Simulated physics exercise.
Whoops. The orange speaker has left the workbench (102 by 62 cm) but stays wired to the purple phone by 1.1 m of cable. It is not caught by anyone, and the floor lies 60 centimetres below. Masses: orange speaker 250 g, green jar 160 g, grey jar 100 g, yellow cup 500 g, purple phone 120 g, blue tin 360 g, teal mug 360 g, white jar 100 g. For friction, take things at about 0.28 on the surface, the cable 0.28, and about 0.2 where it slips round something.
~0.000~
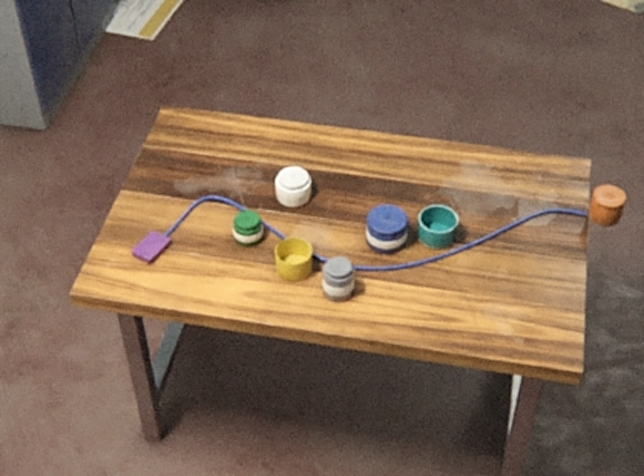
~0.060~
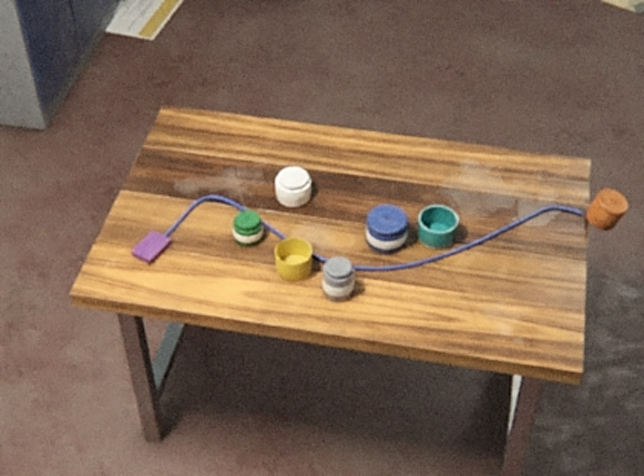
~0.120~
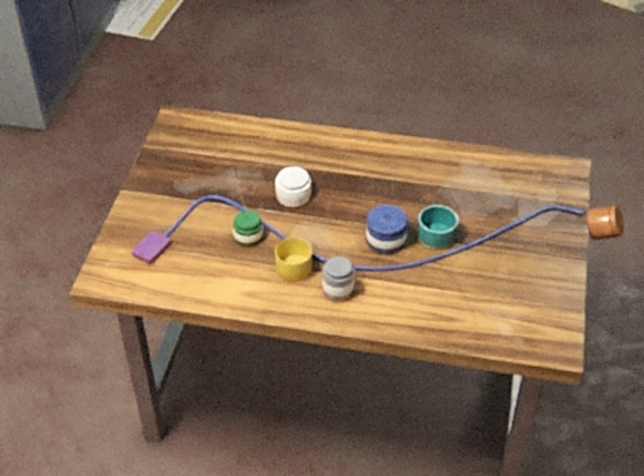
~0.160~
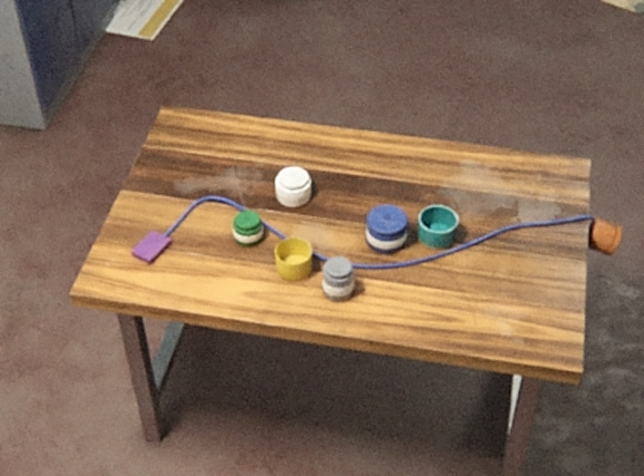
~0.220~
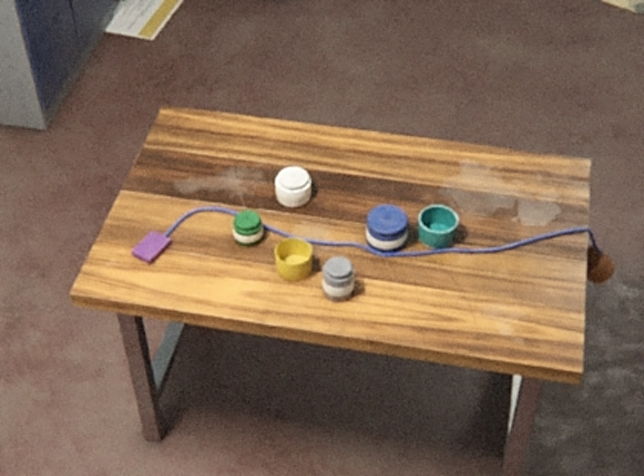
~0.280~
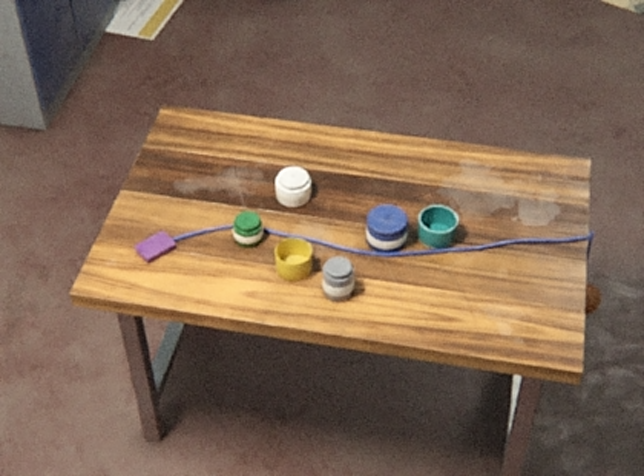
The clip shows a wooden workbench with jars, a cup, a mug and a tin, as an orange cylindrical object beyond its right edge tilts and drops lower, drawing a blue cable straighter and slightly shifting a purple phone rightward.
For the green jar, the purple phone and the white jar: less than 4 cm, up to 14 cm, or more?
The green jar slides into the middle band, the purple phone travels a long way, the white jar hardly moves.
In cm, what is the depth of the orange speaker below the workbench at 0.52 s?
55 cm.
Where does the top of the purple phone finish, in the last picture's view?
It ends up near pixel (356, 215).
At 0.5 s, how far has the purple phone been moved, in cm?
30 cm.
At 0.5 s, the cable's tail end at (307, 232); purple phone 30 cm off its start, green jar 8 cm off its start, orange speaker over the edge.
At 0.7 s, the cable's tail end at (374, 219); purple phone 44 cm off its start, green jar 8 cm off its start, orange speaker over the edge.
At 1.0 s, the cable's tail end at (374, 219); purple phone 44 cm off its start at (356, 215), green jar 8 cm off its start at (254, 246), orange speaker over the edge.
At 1.2 s, the cable's tail end at (374, 219); purple phone 44 cm off its start, green jar 8 cm off its start, orange speaker over the edge.
At 2.4 s, the cable's tail end at (374, 219); purple phone 44 cm off its start at (356, 215), green jar 8 cm off its start at (254, 247), white jar 0 cm off its start at (293, 177), orange speaker over the edge.
